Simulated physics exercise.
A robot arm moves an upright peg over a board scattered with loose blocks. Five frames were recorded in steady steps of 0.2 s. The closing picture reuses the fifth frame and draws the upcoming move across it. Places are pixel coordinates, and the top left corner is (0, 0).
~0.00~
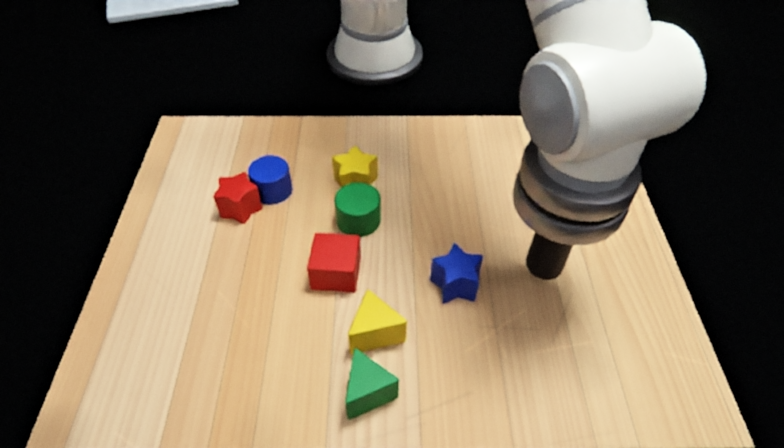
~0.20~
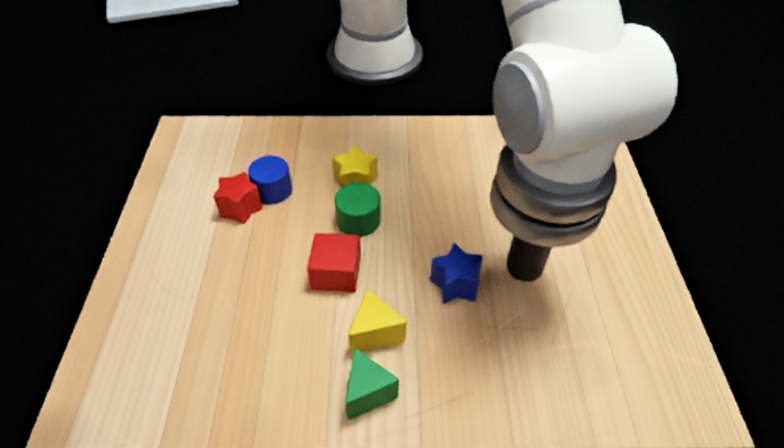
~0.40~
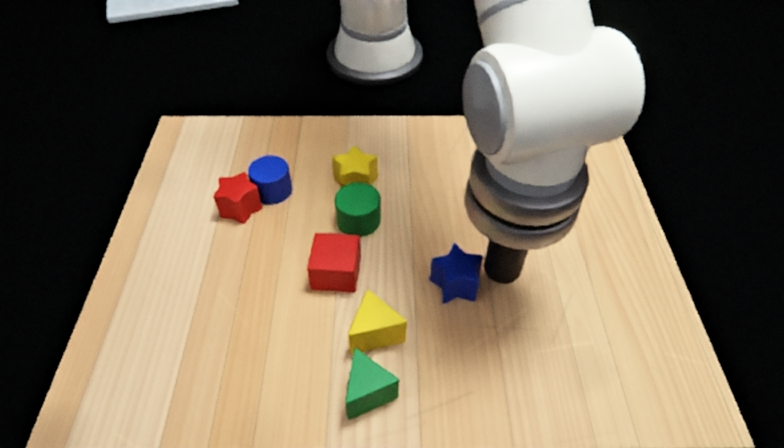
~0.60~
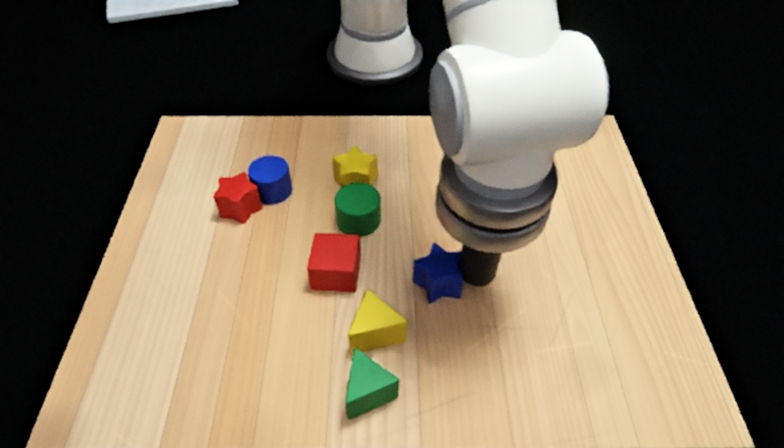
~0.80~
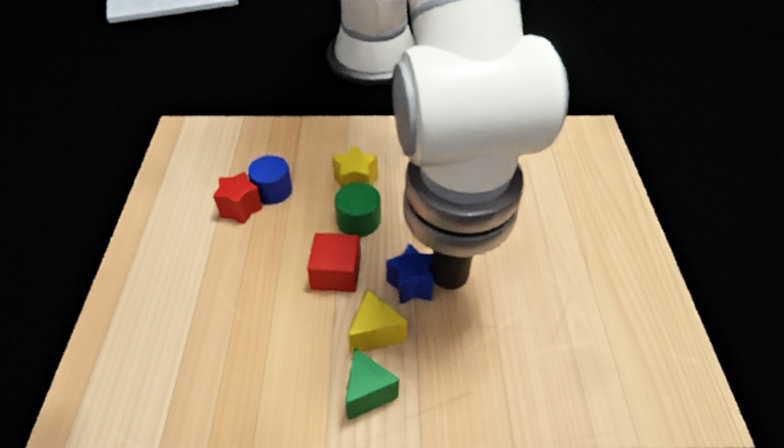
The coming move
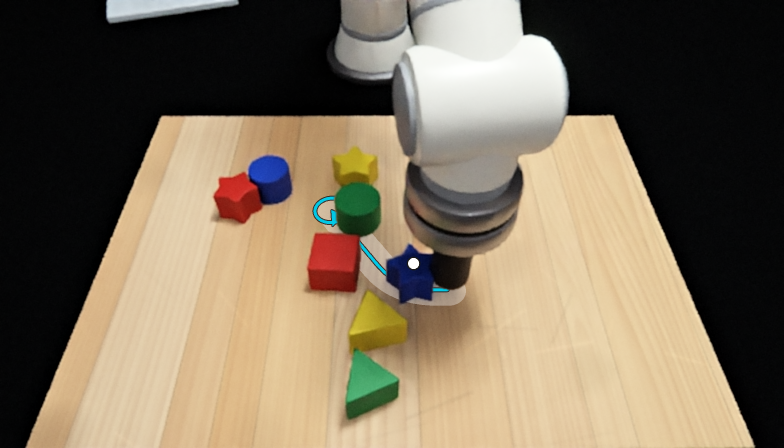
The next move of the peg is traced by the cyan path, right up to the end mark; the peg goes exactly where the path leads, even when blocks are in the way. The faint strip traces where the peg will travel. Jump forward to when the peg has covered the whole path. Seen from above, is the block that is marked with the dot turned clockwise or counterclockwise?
It turns counter-clockwise.
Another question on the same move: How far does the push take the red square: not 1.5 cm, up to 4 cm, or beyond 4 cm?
It moves more than 4 cm.
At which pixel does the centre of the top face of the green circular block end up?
Most likely (340, 161).
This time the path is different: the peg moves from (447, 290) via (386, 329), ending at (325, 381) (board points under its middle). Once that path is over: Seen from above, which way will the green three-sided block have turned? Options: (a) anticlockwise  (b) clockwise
The correct letter is a.
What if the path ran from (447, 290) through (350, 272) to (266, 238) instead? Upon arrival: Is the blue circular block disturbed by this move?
It is left in place.
Path on the board, from (447, 290) over (393, 278) and (359, 243) to (331, 210); the dot is on the blue star block.
The first path, step by step. One third of the way, peg (392, 263); red square (310, 247), turned 20° clockwise; blue star block (355, 258), turned 15° anticlockwise.
Two thirds of the way, peg (357, 227); red square (282, 245); green circular block (354, 190); blue star block (328, 237), turned 50° anticlockwise.
At the end, peg (330, 195); red square (279, 246), turned 15° anticlockwise; yellow star block (359, 139), turned 30° clockwise; green circular block (340, 161); blue star block (325, 231), turned 65° anticlockwise.
